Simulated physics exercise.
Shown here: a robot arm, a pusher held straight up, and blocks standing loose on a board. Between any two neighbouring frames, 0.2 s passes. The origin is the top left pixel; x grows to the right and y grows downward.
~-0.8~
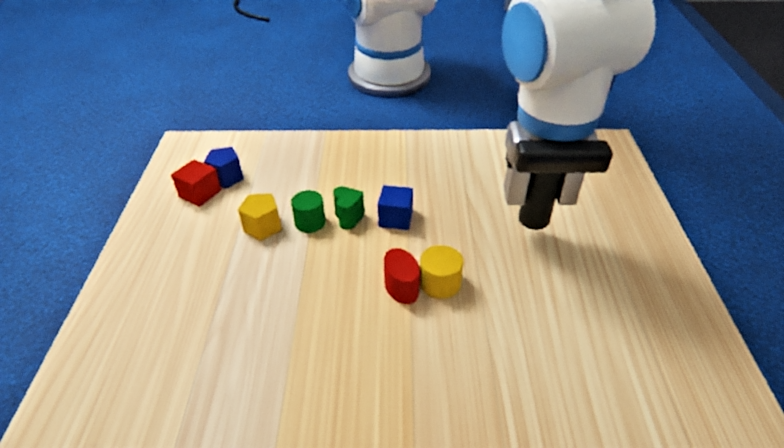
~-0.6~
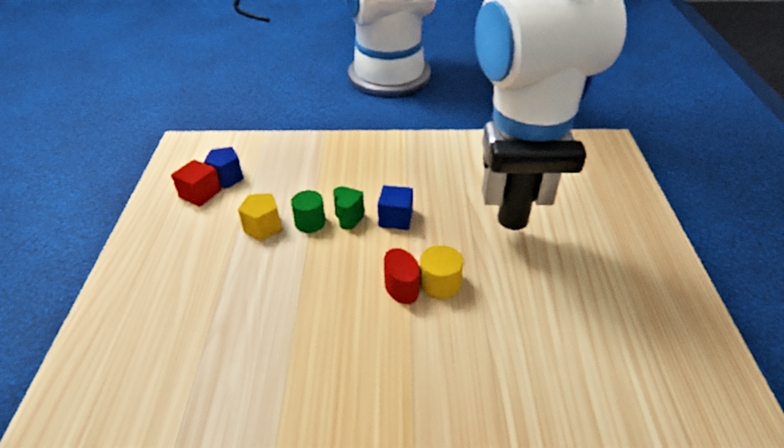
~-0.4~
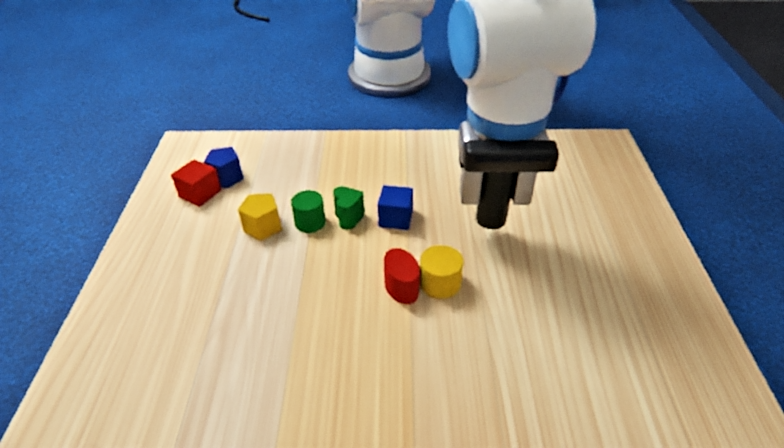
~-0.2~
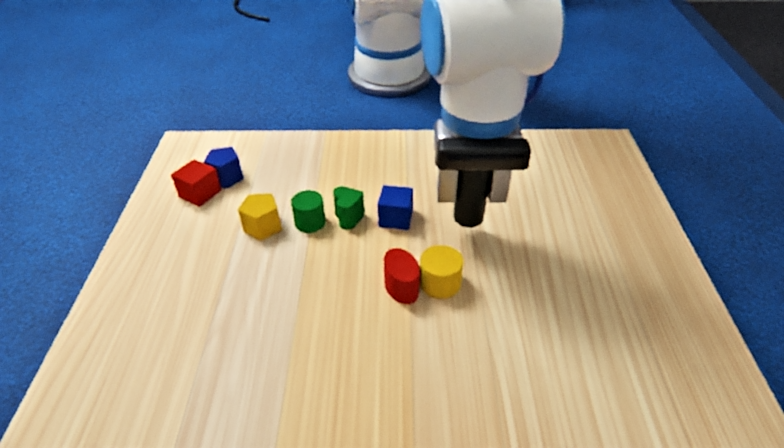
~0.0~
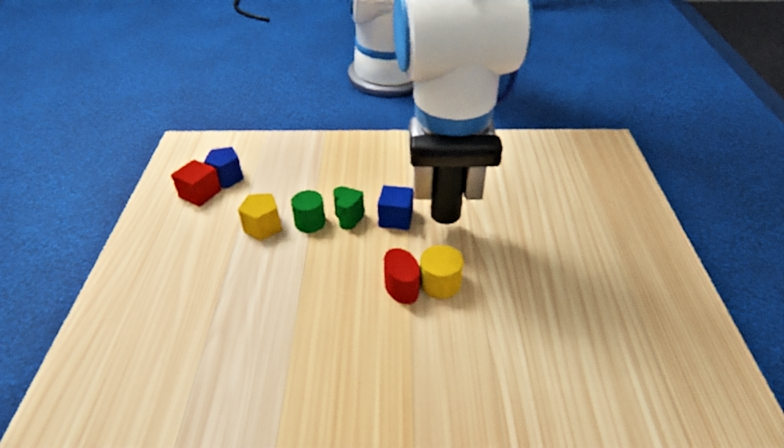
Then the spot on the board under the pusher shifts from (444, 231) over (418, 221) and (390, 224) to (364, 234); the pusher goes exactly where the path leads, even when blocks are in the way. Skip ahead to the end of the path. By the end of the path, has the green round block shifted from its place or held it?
It gets displaced.
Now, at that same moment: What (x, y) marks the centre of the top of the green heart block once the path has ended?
Put as a pixel place, it's (321, 189).
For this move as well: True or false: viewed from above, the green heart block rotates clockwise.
It is false.
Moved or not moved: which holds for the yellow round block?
The result: It stays put.
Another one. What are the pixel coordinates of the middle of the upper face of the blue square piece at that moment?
Its top centre lands on (354, 191).
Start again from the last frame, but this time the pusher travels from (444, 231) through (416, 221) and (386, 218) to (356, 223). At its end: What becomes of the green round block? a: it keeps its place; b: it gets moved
I choose b.
On the path given first. Halfway along, pusher (401, 205); green heart block (340, 195), turned 15° anticlockwise; blue square piece (372, 191).
At the end, pusher (363, 218); green round block (297, 200); green heart block (321, 189), turned 25° anticlockwise; blue square piece (354, 191), turned 45° clockwise; yellow round block unmoved.
